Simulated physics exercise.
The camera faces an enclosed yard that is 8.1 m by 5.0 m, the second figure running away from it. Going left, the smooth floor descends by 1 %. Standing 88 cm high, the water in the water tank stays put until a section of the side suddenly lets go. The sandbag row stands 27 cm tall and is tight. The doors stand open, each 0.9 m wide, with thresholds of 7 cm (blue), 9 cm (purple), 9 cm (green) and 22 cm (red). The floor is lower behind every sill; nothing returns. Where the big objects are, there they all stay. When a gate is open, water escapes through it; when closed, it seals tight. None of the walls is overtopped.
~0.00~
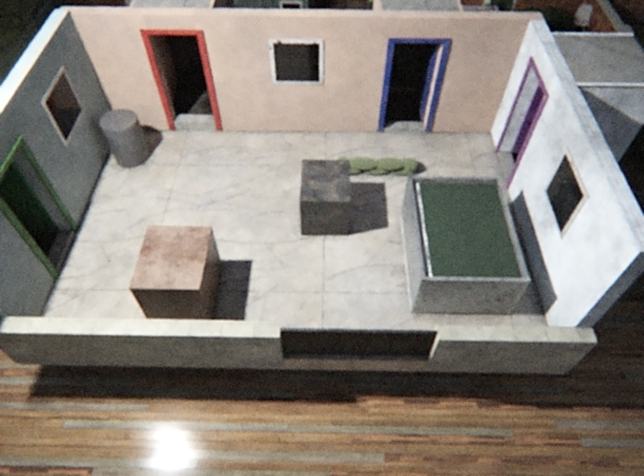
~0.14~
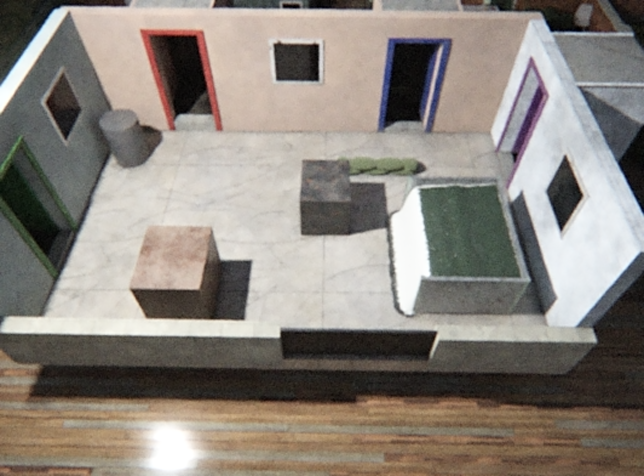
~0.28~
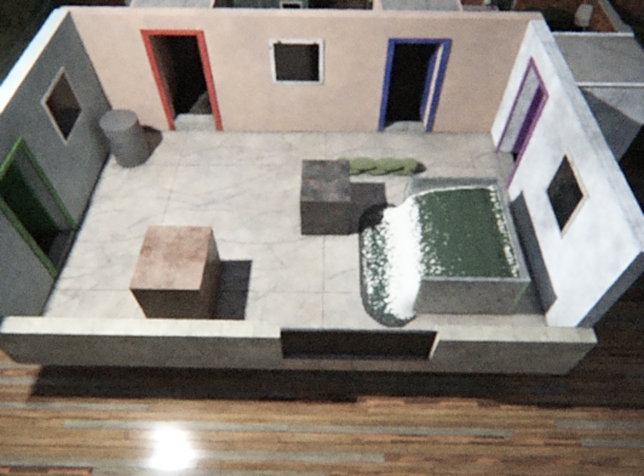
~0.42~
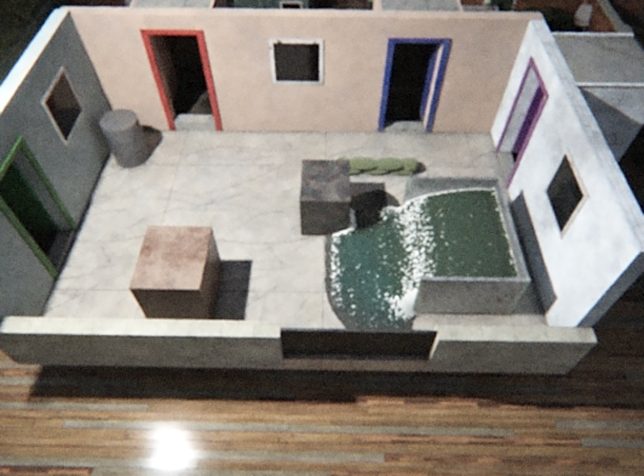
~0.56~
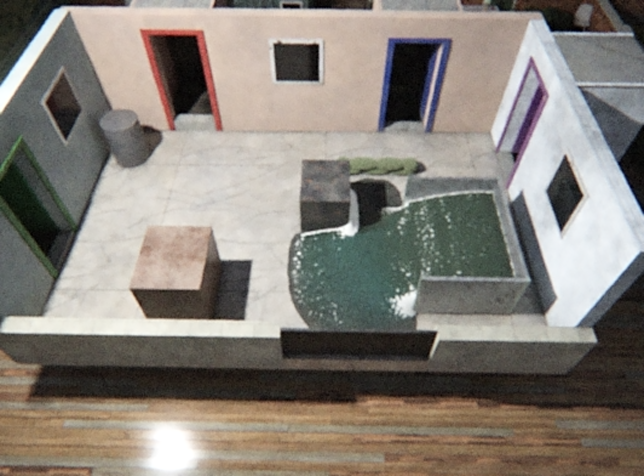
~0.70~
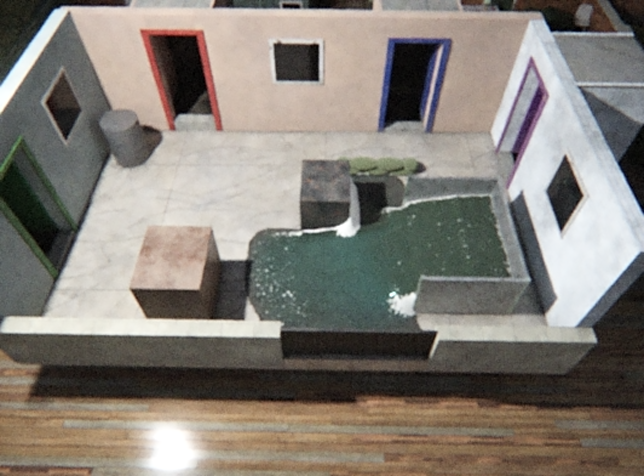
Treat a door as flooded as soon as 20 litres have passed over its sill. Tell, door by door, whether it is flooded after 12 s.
In the end blue door: Fails to top it, purple door: Fails to top it, green door: Tops it, red door: Fails to top it.
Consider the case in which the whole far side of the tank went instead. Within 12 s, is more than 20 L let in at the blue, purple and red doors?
The blue door comes out more than that, the purple door more than that and the red door less than that.
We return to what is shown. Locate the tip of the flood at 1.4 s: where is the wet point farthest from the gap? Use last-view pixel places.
Near (76, 256).
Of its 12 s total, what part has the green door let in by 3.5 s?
Some 80 per cent by then.
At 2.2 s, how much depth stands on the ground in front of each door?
Depths in cm: Blue 2, purple 0, green 14, red 0.
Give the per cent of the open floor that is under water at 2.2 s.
Around 65 per cent.
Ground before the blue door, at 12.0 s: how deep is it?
The depth there is around 4.5 cm.
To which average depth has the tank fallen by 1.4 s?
The mean depth is some 28 cm.
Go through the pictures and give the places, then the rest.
The water tank at (463, 227) is whole and still, 88 cm deep, in the first frame.
The front is at (411, 315), 1.1 m from the gap at (412, 249); 0.4 m2 of floor is under water; 87 cm left at the back of the water tank, in the second frame.
The front is at (385, 321), 1.3 m from the gap at (411, 250); 1.6 m2 of floor is under water; 78 cm left at the back of the water tank, in the third frame.
The front is at a hidden place, 1.7 m from the gap at (411, 251); 3.3 m2 of floor is under water; 75 cm left at the back of the water tank, in the fourth frame.
Water pours out at (411, 252) and has run 2.1 m, to a hidden place; typically 12 cm deep outside, 69 cm at the water tank's back, in the fifth frame.
Water pours out at (411, 252) and has run 2.8 m, to (251, 281); typically 10 cm deep outside, 61 cm at the water tank's back, in the sixth frame.
After 1.4 s water covers 40 % of the floor and is deepest (50 cm) near (225, 284); blue door not reached, purple door not reached, green door not reached, red door not reached.
After 2.2 s water covers 65 % of the floor and is deepest (43 cm) near (253, 323); blue door 2 cm at the sill, 0 L in, purple door not reached, green door 14 cm at the sill, 30 L in, red door not reached.
After 3.5 s water covers 80 % of the floor and is deepest (24 cm) near (116, 135); blue door 2 cm at the sill, 0 L in, purple door 8 cm at the sill, 1 L in, green door 13 cm at the sill, 64 L in, red door 3 cm at the sill, 0 L in.
After 7.0 s water covers 95 % of the floor and is deepest (14 cm) near (146, 146); blue door 3 cm at the sill, 0 L in, purple door 3 cm at the sill, 1 L in, green door 6 cm at the sill, 72 L in, red door 13 cm at the sill, 0 L in.
After 12.0 s water covers 95 % of the floor and is deepest (14 cm) near (30, 341); blue door 5 cm at the sill, 4 L in, purple door 7 cm at the sill, 1 L in, green door 12 cm at the sill, 83 L in, red door 9 cm at the sill, 0 L in.
